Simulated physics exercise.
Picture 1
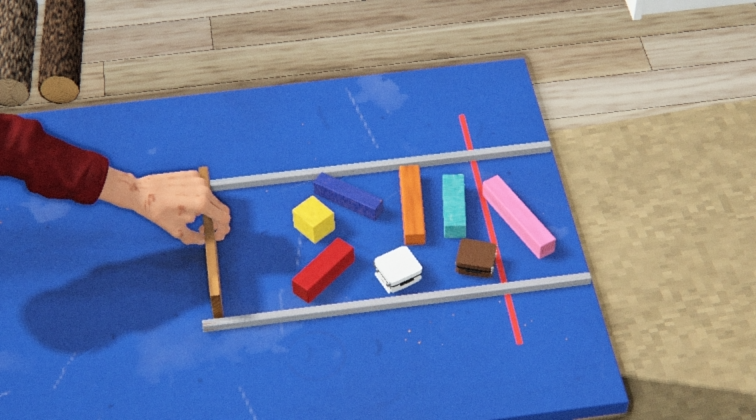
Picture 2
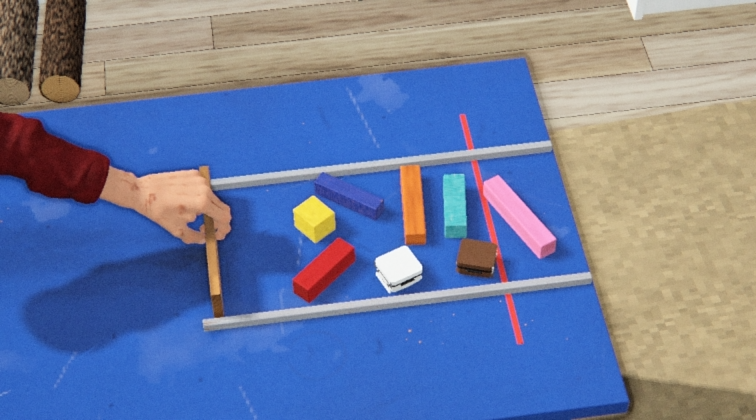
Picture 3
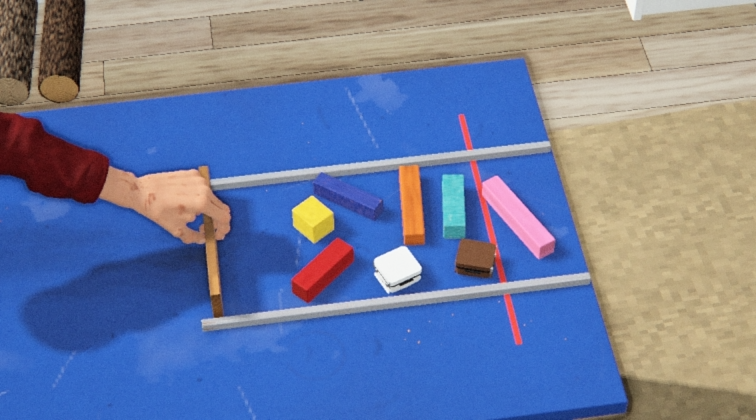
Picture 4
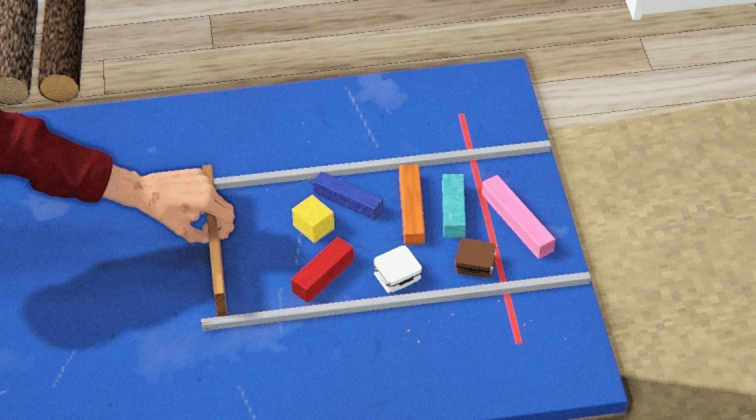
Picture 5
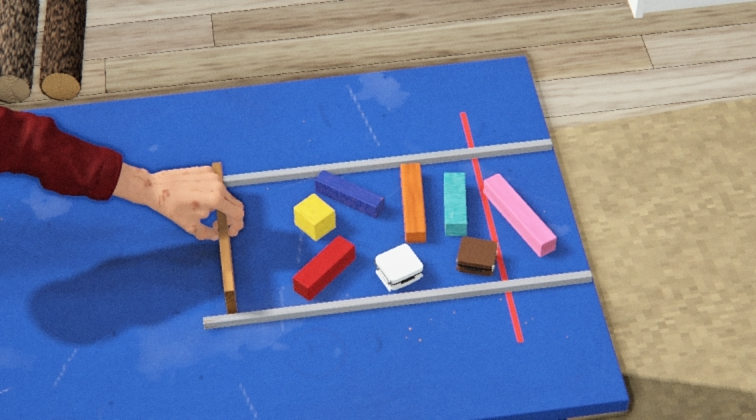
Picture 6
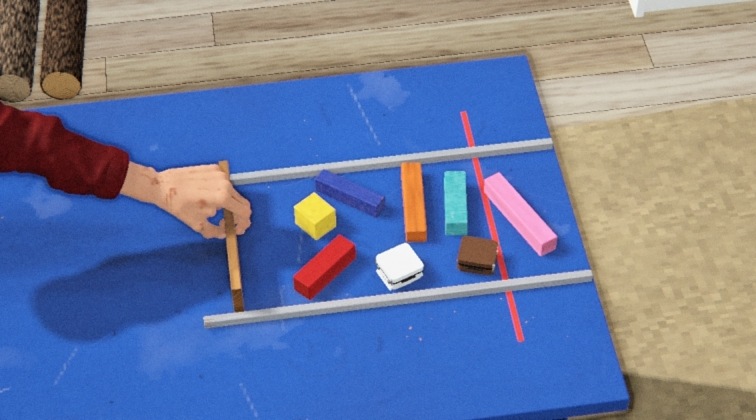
To begin with, a hand in a red sleeve holds a wooden board upright between two pale rails on a blue surface, left of eight scattered coloured sticks and blocks. The hand then slides the board a short way right, not touching the pieces, which stay put around the red line.
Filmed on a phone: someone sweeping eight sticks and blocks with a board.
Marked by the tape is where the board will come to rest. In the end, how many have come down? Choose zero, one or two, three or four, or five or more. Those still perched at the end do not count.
By the end, one or two have come down.
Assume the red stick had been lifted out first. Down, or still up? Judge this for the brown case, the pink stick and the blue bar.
Brown case: Is still there; pink stick: Is gone; blue bar: Is still there.
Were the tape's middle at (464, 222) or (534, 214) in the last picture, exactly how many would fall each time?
You'd get 0 the first time and 4 the second.
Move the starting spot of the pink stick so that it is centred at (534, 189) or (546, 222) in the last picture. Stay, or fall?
In order, falls away; falls away.
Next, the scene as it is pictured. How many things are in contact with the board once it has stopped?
The answer is 3.
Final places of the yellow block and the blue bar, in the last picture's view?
Final positions - yellow block around (501, 201), blue bar around (506, 175).
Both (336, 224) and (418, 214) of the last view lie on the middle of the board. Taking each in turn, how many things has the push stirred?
The number moved is 3 and then 8.
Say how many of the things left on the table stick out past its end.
The count is 2.
Soon after, none off yet; pink stick at rest near (520, 214); brown case at rest near (477, 257); turquoise bar at rest near (456, 203).
Then, none off yet; pink stick moving near (525, 212); brown case moved a little near (496, 252); turquoise bar moved a little near (489, 196).
At rest, the number that fall off is one or two; fallen, pink stick.
